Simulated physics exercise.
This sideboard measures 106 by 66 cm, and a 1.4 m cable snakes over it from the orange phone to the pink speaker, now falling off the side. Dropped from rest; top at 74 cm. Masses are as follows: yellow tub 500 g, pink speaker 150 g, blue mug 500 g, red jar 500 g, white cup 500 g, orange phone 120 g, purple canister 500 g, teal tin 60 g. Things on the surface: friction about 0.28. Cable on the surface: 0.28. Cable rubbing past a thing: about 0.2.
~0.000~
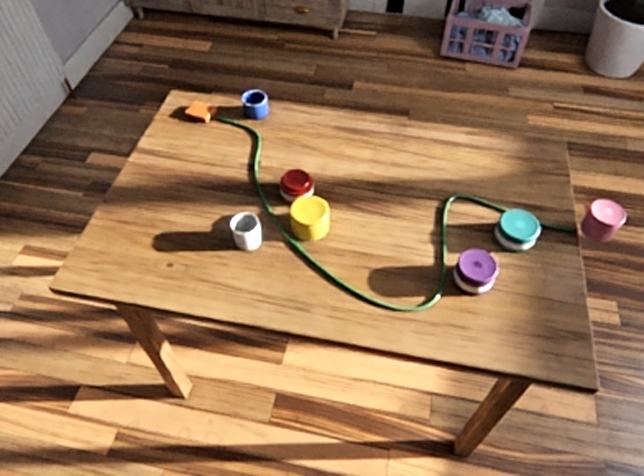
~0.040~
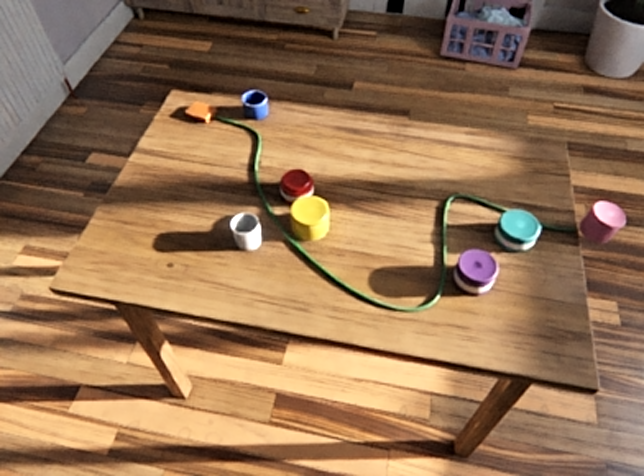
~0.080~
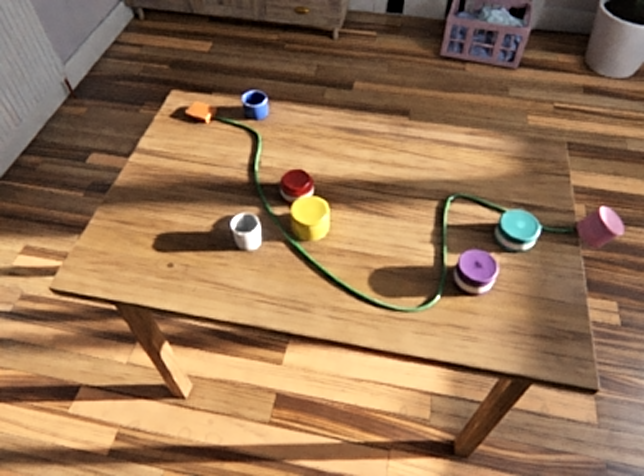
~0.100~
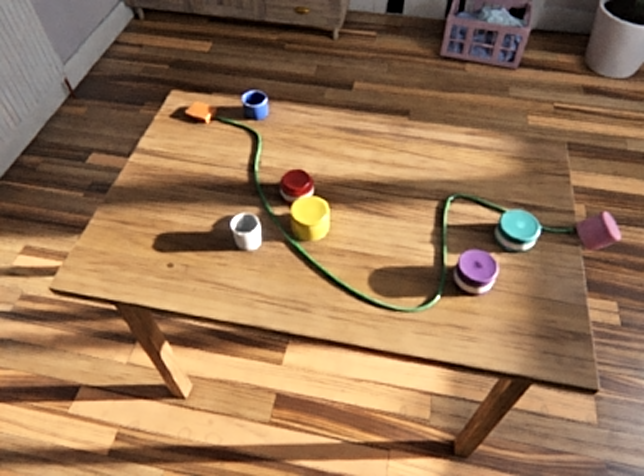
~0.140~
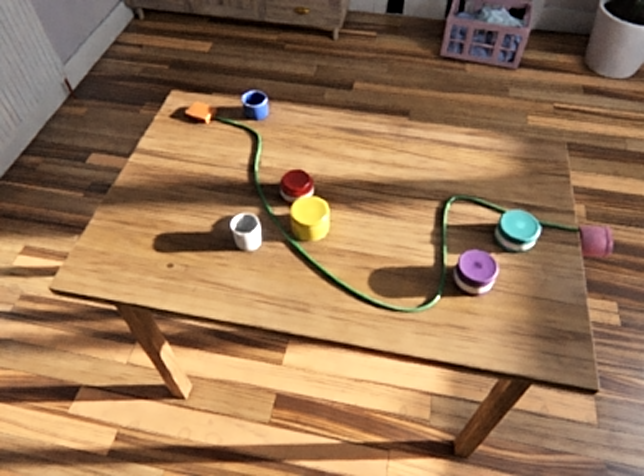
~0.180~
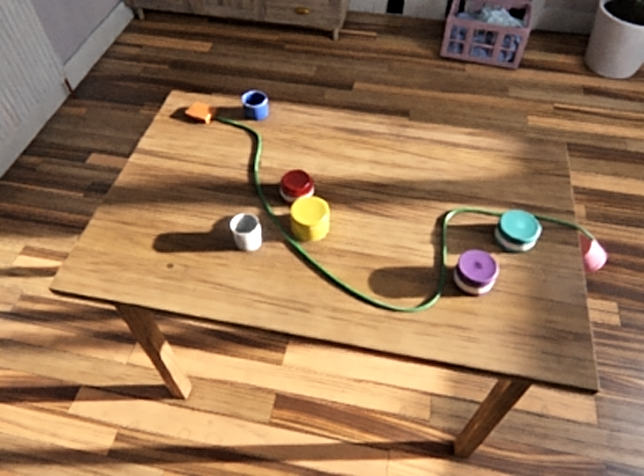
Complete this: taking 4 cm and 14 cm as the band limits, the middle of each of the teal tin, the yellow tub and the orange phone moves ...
Completed: The teal tin between 4 and 14 cm, the yellow tub under 4 cm, the orange phone over 14 cm.
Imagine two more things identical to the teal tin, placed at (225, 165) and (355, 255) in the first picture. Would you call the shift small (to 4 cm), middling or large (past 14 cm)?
Shift 1: Medium. Shift 2: Major.
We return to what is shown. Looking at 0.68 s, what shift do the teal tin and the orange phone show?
Teal tin roughly 10 cm, orange phone roughly 25 cm.
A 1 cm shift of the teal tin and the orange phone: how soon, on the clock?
Approx. times - teal tin: 0.28 s, orange phone: 0.38 s.
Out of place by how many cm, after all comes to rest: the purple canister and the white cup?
Net shift - purple canister 0 cm, white cup 0 cm.
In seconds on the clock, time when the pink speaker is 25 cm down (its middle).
0.30 s.
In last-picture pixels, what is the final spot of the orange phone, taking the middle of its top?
Rest point, last frame: Approx. (276, 224).
By 0.4 s, the cable's tail end at (207, 138); orange phone 6 cm off its start, teal tin 6 cm off its start, yellow tub 1 cm off its start.
By 0.7 s, the cable's tail end at (236, 188); orange phone 27 cm off its start, teal tin 10 cm off its start, yellow tub 2 cm off its start.
By 0.9 s, the cable's tail end at (286, 213); orange phone 43 cm off its start at (276, 219), teal tin 10 cm off its start at (549, 260), yellow tub 2 cm off its start at (314, 205).
By 1.2 s, the cable's tail end at (285, 216); orange phone 45 cm off its start, teal tin 10 cm off its start, yellow tub 2 cm off its start.
By 2.4 s, the cable's tail end at (285, 216); orange phone 45 cm off its start at (276, 224), teal tin 10 cm off its start at (549, 260), yellow tub 2 cm off its start at (314, 205), pink speaker over the edge.
